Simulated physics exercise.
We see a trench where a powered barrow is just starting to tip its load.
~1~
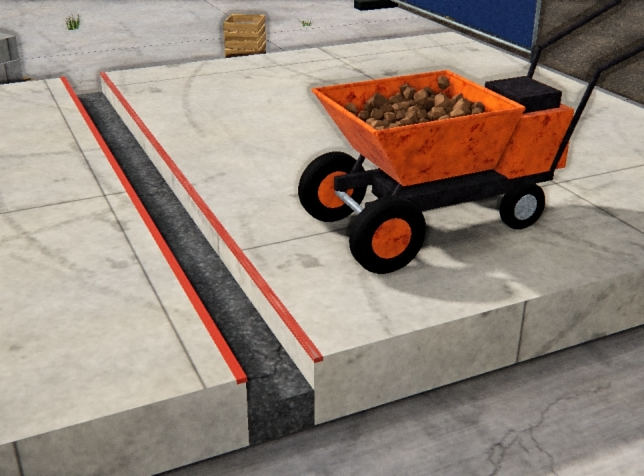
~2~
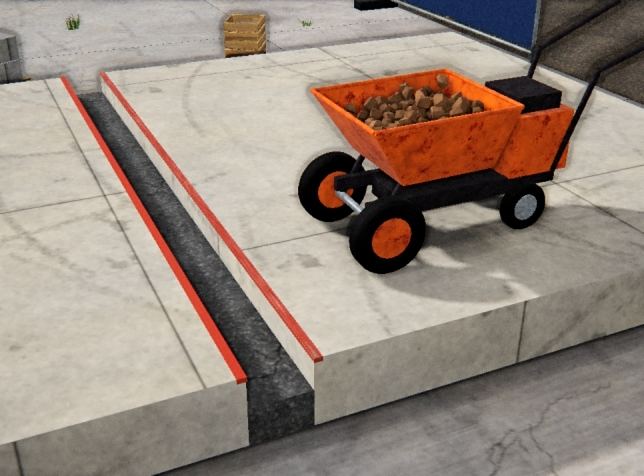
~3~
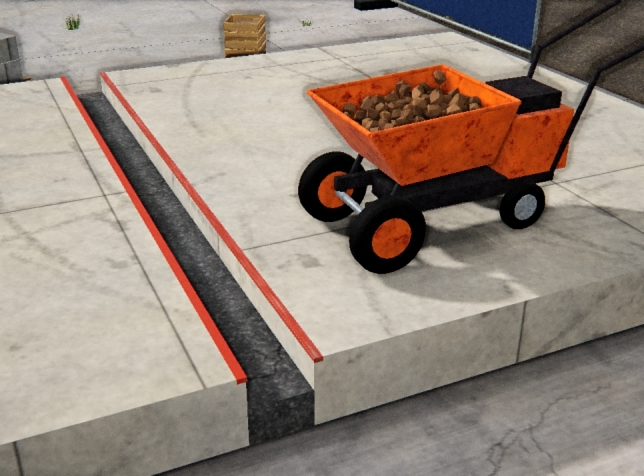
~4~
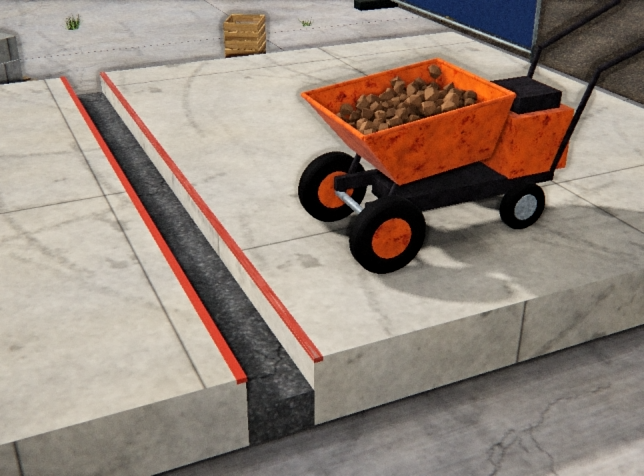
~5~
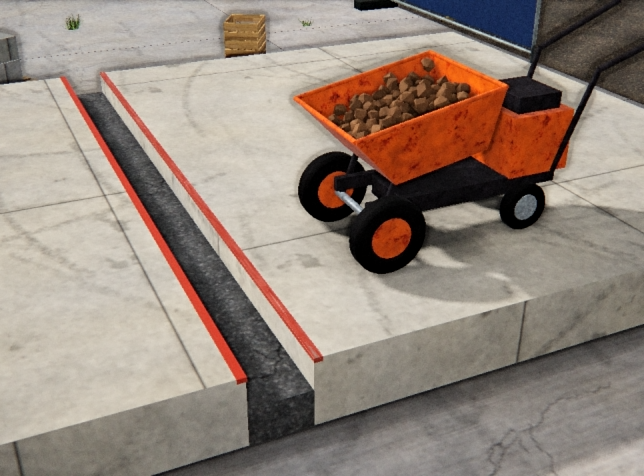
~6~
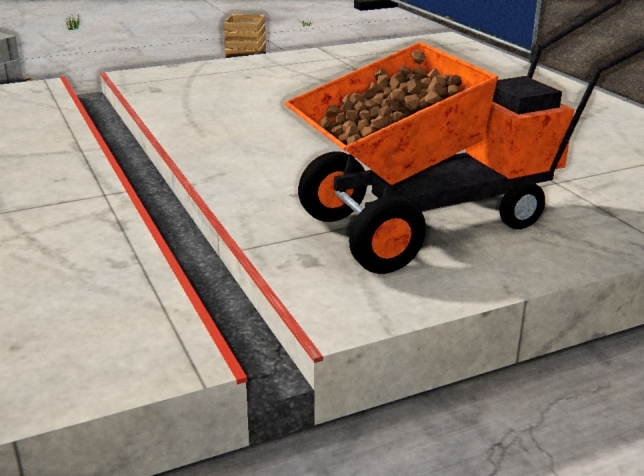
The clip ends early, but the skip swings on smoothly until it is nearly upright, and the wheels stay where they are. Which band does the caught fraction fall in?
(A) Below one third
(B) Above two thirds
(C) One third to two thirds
Option B: Above two thirds.
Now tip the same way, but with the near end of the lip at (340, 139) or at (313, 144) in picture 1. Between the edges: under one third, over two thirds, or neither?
Note - stop 1: One to two thirds; stop 2: Less than a third.
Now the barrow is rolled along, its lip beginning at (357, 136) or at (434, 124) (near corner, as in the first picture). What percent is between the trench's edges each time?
Result: 70 in a hundred, then 50 in a hundred.
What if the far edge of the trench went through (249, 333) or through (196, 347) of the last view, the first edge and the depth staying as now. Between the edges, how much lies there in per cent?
Estimated share: Try 1 approx. 40 in a hundred, try 2 approx. 90 in a hundred.
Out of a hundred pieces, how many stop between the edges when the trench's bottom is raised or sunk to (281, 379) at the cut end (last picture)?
It would be close to 60 percent.
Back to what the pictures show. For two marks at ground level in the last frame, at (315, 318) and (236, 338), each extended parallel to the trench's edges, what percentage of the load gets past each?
Around 100 per cent for the first, around 30 per cent for the second.
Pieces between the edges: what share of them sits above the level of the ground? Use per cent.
Estimate: Near 25 per cent.
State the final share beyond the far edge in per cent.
Near 15 %.
Just after the last frame, skip tipped steeply; every one in the skip.
A moment on, skip tipped right over; the larger part in the skip; just a few short of the trench; about a tenth in or heaped over the trench; about a tenth falling.
Further on, skip tipped right over; roughly a quarter in the skip; just a few short of the trench; roughly two thirds in or heaped over the trench; about a tenth beyond it; just a few falling.
When it is over, skip tipped right over; about a tenth short of the trench; the larger part in or heaped over the trench; roughly a quarter beyond it.
